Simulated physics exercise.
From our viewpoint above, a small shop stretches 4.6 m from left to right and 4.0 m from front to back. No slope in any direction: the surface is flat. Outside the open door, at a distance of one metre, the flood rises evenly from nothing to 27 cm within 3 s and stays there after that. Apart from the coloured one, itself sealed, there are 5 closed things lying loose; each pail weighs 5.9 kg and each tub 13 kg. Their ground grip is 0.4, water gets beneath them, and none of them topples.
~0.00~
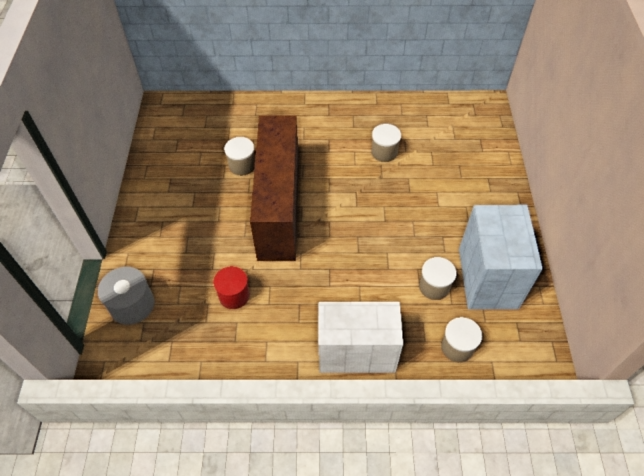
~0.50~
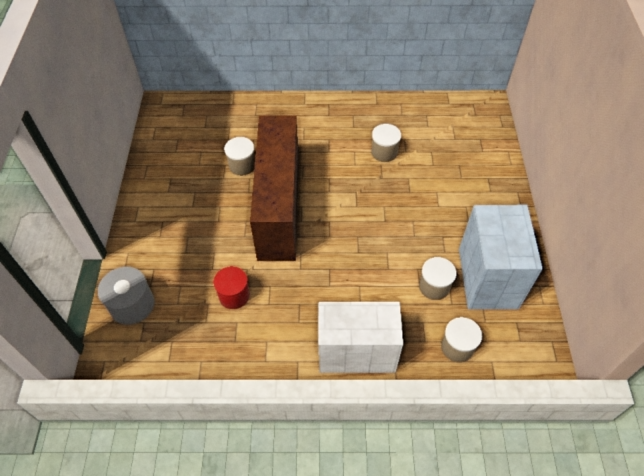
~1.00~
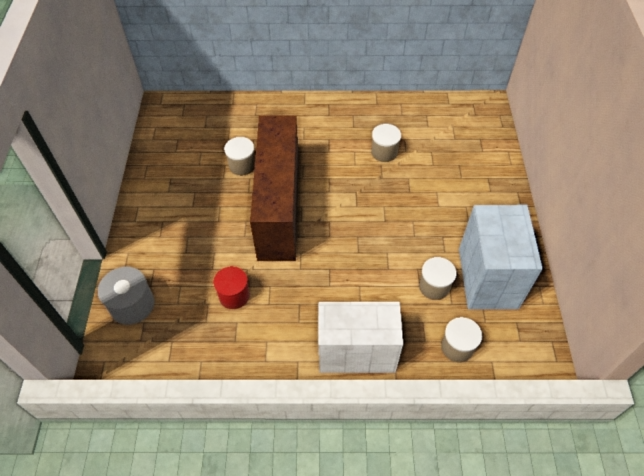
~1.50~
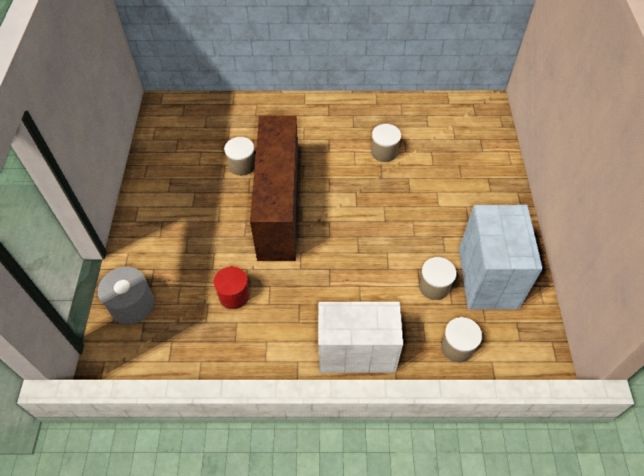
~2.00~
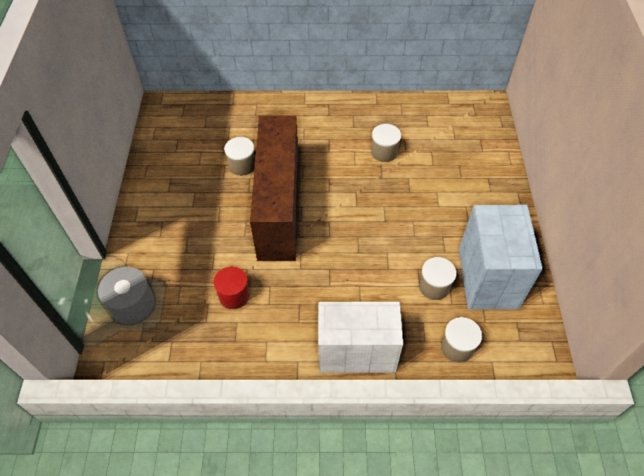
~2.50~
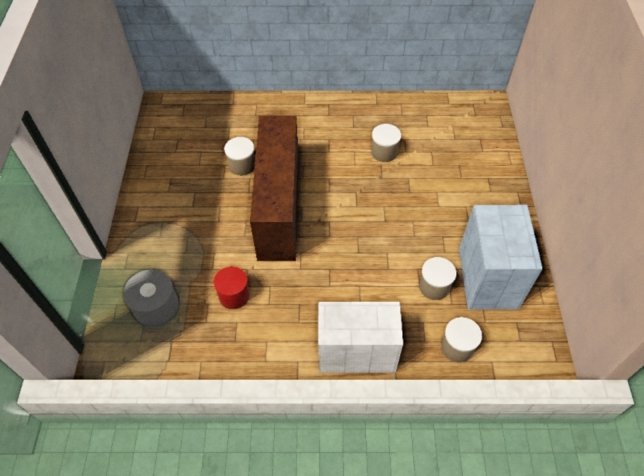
In a small shop, water enters through the open doorway and the grey container shifts slightly right.
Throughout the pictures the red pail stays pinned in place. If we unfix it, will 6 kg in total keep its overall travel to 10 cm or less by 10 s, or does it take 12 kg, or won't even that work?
Even that won't work.
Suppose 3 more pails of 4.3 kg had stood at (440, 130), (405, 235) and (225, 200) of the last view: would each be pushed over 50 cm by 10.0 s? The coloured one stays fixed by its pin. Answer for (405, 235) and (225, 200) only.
Respectively, exceeded and exceeded.
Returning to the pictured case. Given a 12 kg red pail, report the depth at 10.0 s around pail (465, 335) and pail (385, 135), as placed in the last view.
I'd estimate 13 cm for the first and 9 cm for the second.
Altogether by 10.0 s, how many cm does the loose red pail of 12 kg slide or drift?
Roughly 200 centimetres.
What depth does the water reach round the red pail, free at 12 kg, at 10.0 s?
Depth: Approx. 9 cm.
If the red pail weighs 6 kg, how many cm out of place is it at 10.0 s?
Around 200 centimetres out of place.
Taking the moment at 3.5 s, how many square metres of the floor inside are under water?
Around 4.5 m2 of it.
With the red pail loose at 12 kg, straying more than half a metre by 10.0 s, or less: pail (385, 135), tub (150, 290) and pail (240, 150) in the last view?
In that order: Below, beyond, beyond.
After 3.5 s the red pail would be 22 cm from its start with 6 kg and 12 cm from its start with 12 kg; 4 cm of water round it then.
After 4.5 s the red pail would be 119 cm from its start with 6 kg and 60 cm from its start with 12 kg; 8 cm of water round it then.
After 7.0 s the red pail would be 229 cm from its start with 6 kg and 163 cm from its start with 12 kg; 7 cm of water round it then.
After 10.0 s the red pail would be 187 cm from its start with 6 kg and 189 cm from its start with 12 kg; 9 cm of water round it then.
